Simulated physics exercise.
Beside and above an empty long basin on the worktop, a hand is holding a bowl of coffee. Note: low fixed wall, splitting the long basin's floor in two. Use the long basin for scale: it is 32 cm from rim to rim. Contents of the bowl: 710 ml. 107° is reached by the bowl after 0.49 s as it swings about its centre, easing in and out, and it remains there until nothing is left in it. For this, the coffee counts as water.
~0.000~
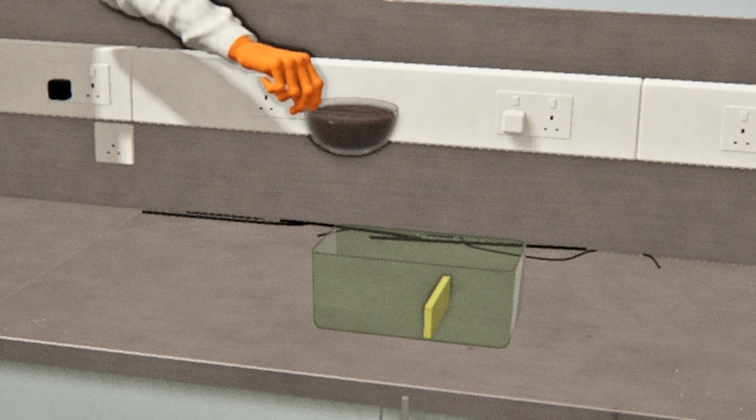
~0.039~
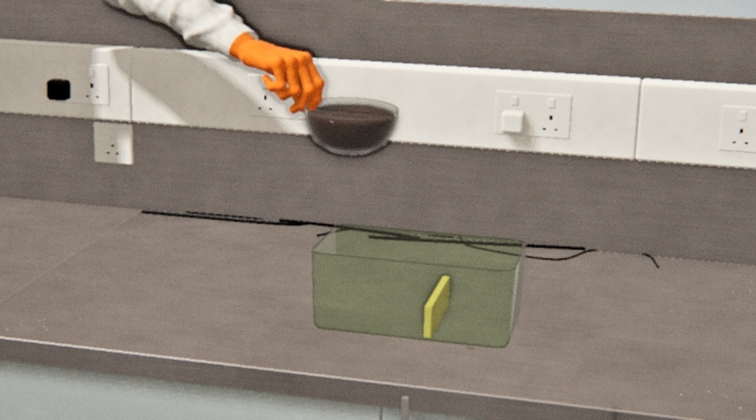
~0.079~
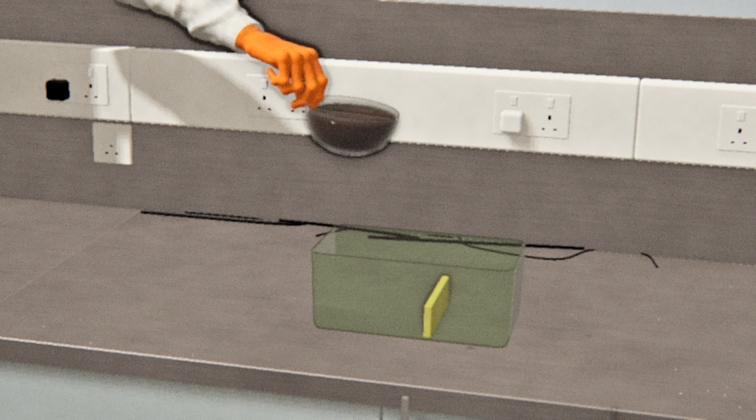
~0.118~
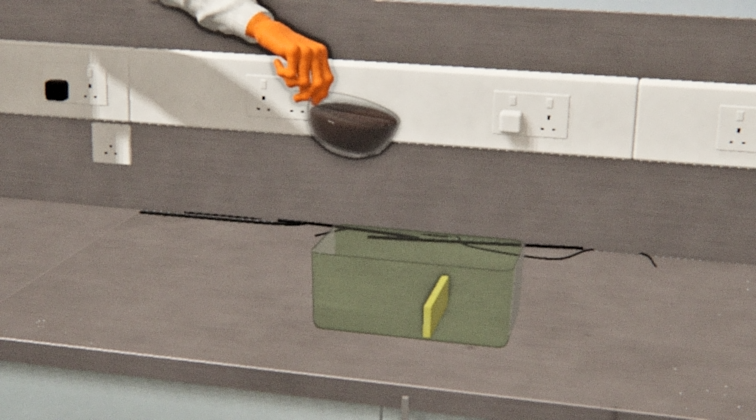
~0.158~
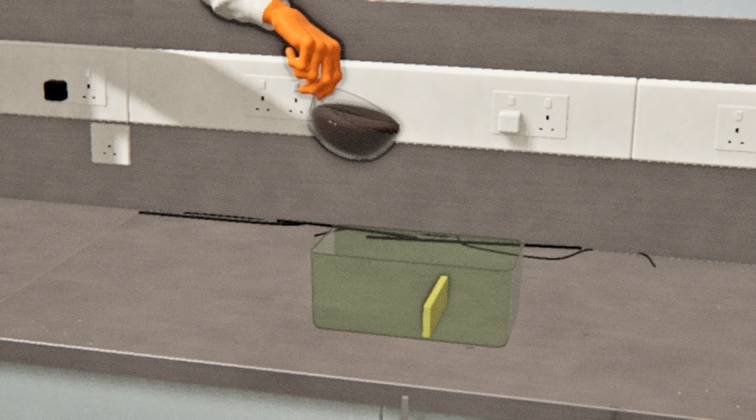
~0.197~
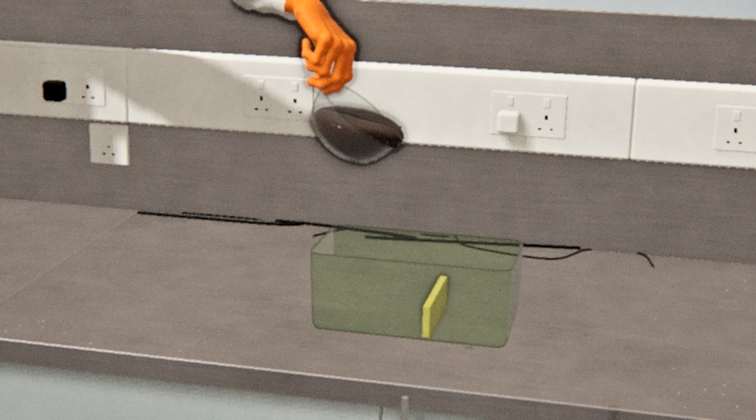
The video shows an orange-gloved hand holding a clear bowl of dark liquid above a transparent greenish basin with a yellow divider on a worktop, then gradually tilting the bowl down to the right as the hand rises.
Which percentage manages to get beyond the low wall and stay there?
Beyond the low wall, roughly 29 per cent stays.
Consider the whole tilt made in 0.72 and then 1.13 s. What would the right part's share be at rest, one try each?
45 and 55 %.
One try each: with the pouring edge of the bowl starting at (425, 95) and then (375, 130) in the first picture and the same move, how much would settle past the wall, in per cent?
About 65 %, then about 10 %.
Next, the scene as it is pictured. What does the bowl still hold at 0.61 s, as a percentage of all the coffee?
Around 0 in a hundred.
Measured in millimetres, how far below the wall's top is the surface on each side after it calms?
I'd say some 38 mm on the left and some 42 mm on the right.
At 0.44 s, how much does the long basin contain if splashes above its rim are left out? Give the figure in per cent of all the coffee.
32 %, give or take.
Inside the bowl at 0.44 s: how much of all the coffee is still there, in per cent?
About 8 percent.
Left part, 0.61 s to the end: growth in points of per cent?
Roughly 0 per cent.
After 0.44 s the tilt is 104° and 8 per cent is still to pour, 18 is left of the wall and 14 right of it.
After 0.61 s the tilt is 107° and 0 per cent is still to pour, 66 is left of the wall and 29 right of it.
After 0.79 s the tilt is 107° and 0 per cent is still to pour, 63 is left of the wall and 27 right of it.
After 0.99 s the tilt is 107° and 0 per cent is still to pour, 66 is left of the wall and 29 right of it.
In the end 66 per cent lies left of the wall, 29 right of it and 5 outside.
